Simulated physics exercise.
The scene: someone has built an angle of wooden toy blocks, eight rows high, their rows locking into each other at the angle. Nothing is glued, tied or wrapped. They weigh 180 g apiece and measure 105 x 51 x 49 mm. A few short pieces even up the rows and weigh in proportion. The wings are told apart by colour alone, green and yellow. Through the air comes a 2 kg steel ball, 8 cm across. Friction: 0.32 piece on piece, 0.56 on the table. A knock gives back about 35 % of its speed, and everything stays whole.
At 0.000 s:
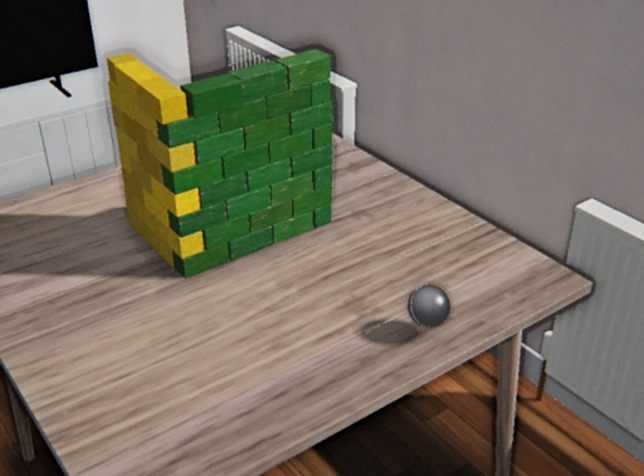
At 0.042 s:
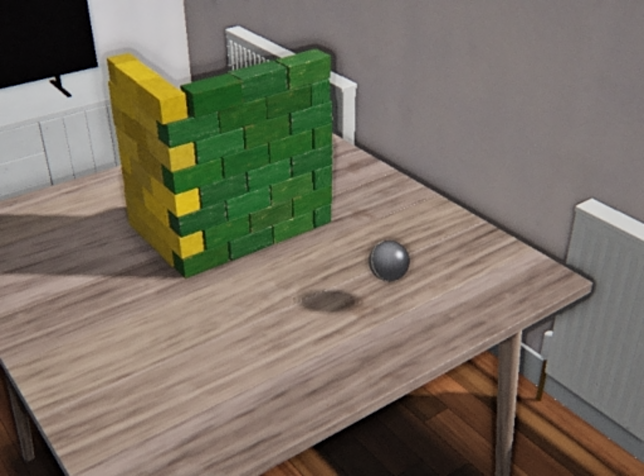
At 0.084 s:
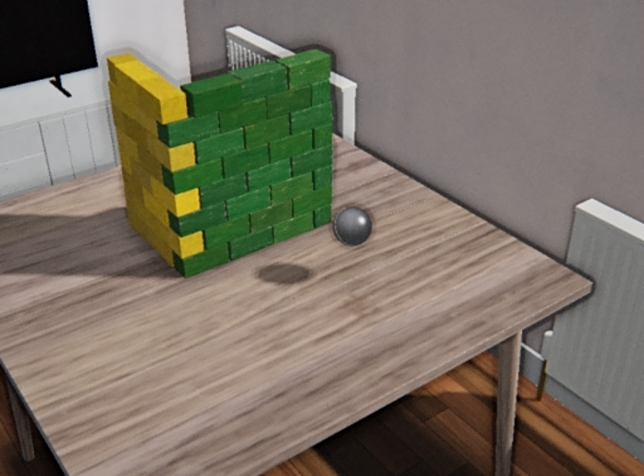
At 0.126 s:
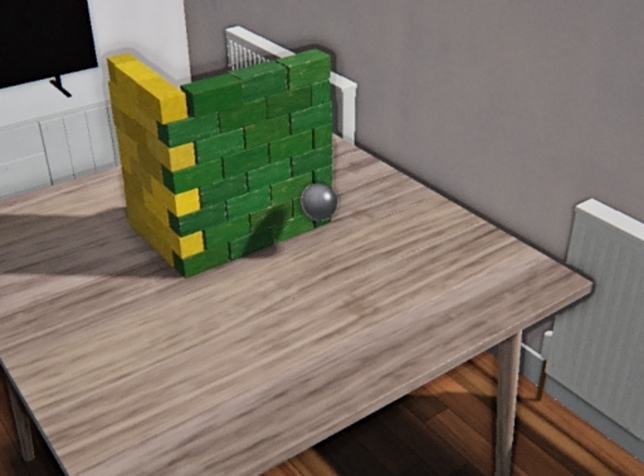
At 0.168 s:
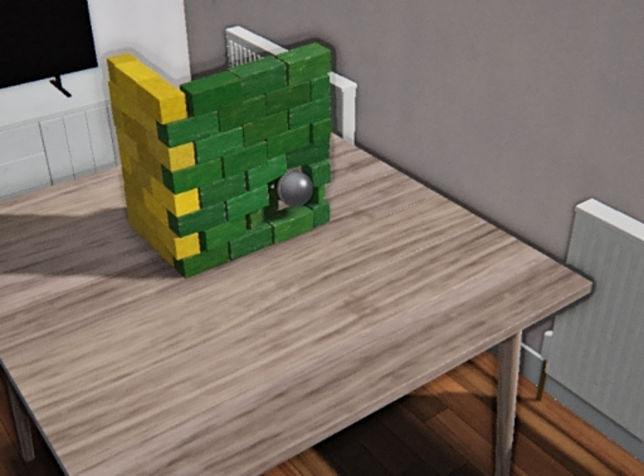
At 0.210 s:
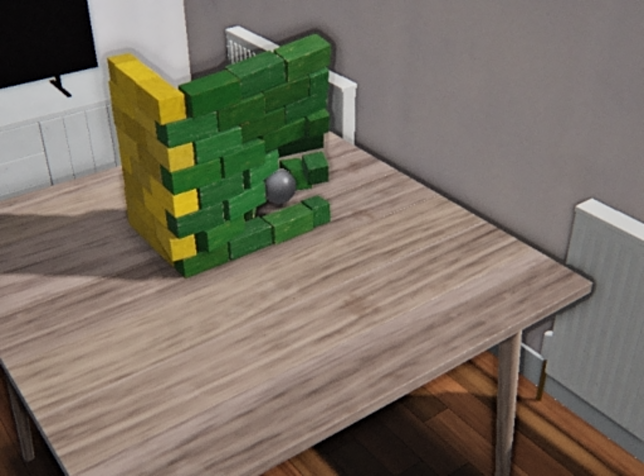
A corner of stacked toy blocks, a yellow wing on the left and a green one on the right, stands on a wood-grained table, seen from above in a grey-walled room with radiators. A shiny grey ball hangs in the air over the table's right side, its shadow beneath. It flies leftward into the green wing, pushing blocks inward and opening a gap while upper rows lean, the camera still.
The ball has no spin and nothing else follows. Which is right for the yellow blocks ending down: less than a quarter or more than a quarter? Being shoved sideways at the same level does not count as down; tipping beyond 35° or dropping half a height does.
Ending down: Under a quarter.
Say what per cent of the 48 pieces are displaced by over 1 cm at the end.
40 per cent.
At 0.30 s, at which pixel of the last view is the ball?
At about (252, 179).
Around 0.30 s, ball still moving; none of the 20 yellow blocks down (5 of 48 in all colours); top yellow block unmoved; top green block displaced 10 mm.
Around 0.46 s, ball still moving; none of the 20 yellow blocks down (11 of 48 in all colours); top yellow block unmoved; top green block tipped 11°.
Around 0.76 s, ball still moving; none of the 20 yellow blocks down (15 of 48 in all colours); top yellow block unmoved; top green block on its side.
Around 1.16 s, ball still moving; none of the 20 yellow blocks down (16 of 48 in all colours); top yellow block unmoved; top green block tipped 49°, 33 cm lower.
Finally (1.9 s), ball rolling away; none of the 20 yellow blocks down (16 of 48 in all colours); top yellow block unmoved; top green block on its side. That is 0 per cent. Seen by the last camera, middles, top yellow block near (161, 100), top green block near (300, 248).
